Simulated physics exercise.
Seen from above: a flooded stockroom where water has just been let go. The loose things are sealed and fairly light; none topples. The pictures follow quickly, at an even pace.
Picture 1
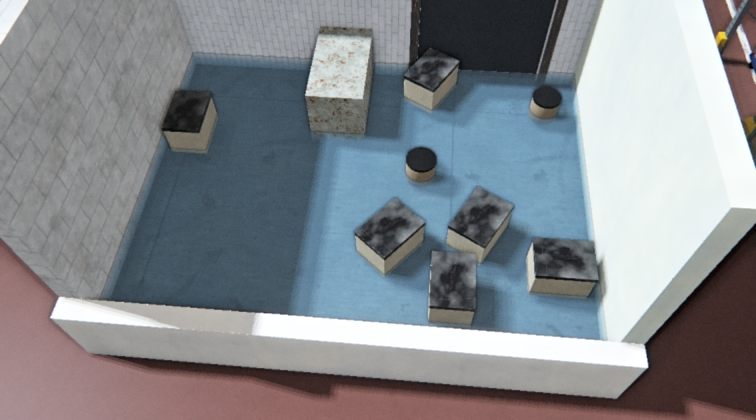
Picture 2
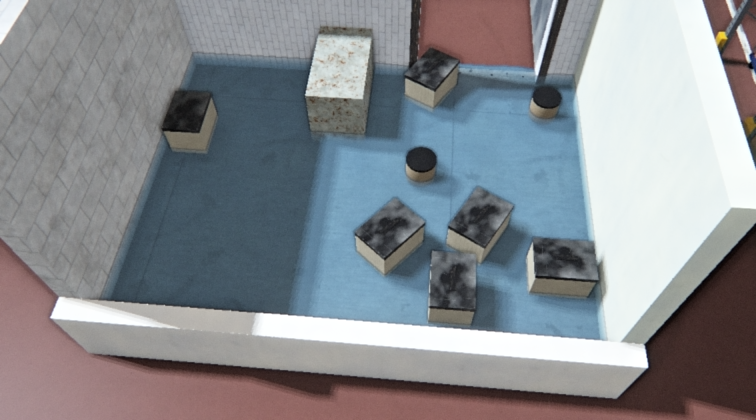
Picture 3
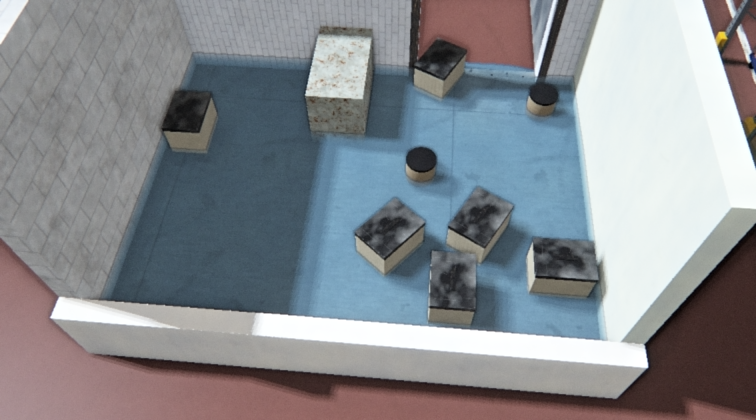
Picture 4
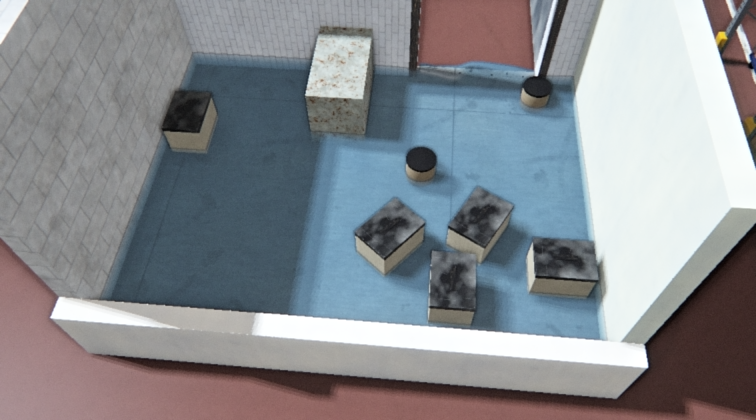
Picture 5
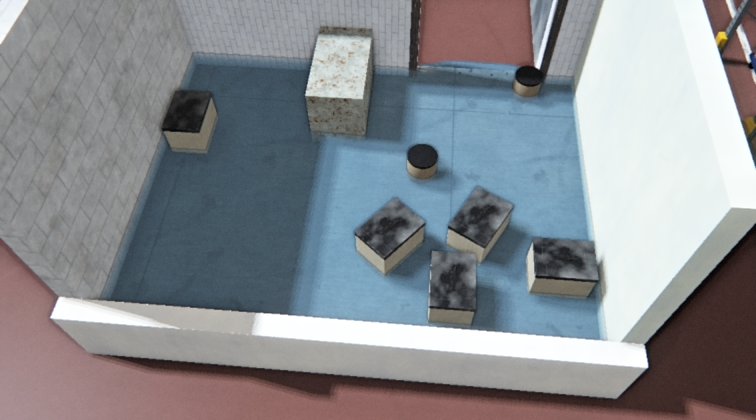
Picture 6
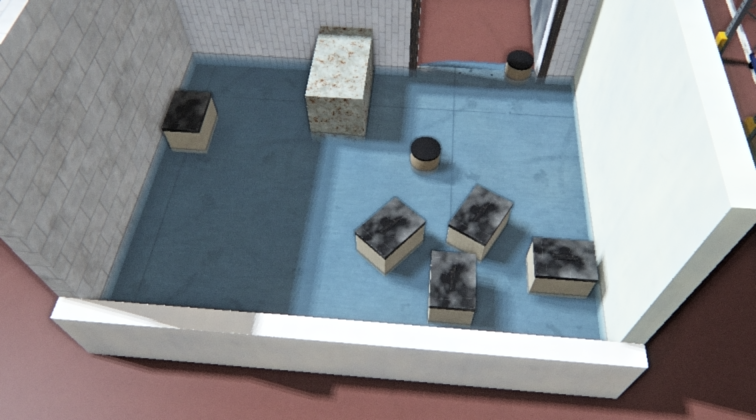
Blue-floored stockroom with its dark back door opening, a dark-topped crate slipping out, and a round pail drifting to the doorway.
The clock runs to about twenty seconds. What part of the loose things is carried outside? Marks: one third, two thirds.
It is two thirds or more.
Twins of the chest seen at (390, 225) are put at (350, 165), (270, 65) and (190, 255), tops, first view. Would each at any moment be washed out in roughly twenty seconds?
In turn: Gone, left behind, inside.
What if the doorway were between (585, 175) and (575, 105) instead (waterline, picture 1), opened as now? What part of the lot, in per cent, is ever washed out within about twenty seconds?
Near 90 in a hundred.
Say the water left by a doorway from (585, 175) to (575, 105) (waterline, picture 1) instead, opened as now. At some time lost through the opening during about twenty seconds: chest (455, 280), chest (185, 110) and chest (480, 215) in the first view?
In that order: Carried outside, left behind, through.
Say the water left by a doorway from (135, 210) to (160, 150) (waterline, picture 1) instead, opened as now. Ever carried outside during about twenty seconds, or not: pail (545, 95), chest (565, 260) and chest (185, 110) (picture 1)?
In that order: Stays, no, yes.
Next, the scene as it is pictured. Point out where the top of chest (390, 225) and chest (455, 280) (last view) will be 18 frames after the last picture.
At about (490, 103) and (521, 212).
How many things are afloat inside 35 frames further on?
I count 2.
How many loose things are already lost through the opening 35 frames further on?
I count 6.
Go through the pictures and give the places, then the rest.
A pail at (547, 97) floats; a pail at (421, 159), afloat; 0 of 8 have shifted, in the first picture.
A pail at (547, 97), afloat; a pail at (421, 159), afloat; 0 of 8 have shifted, in the second picture.
A pail at (544, 94) floats, close to its start; a pail at (421, 159) floats; 2 of 8 have shifted, in the third picture.
A pail at (538, 86), afloat, close to its start; a pail at (421, 159) floats; 2 of 8 have shifted, in the fourth picture.
A pail at (529, 75) floats, a stride from its start; a pail at (423, 156), afloat, close to its start; 3 of 8 have shifted, in the fifth picture.
A pail at (521, 59) rests on the ground, a stride from its start; a pail at (426, 148) floats, close to its start; 3 of 8 have shifted, in the sixth picture.
A moment on, 2 of 8 are out; 6 afloat.
Next, 4 of 8 are out; 4 afloat.
Later, 6 of 8 are out; 2 afloat.
In the end, 7 of 8 are out; 0 afloat.
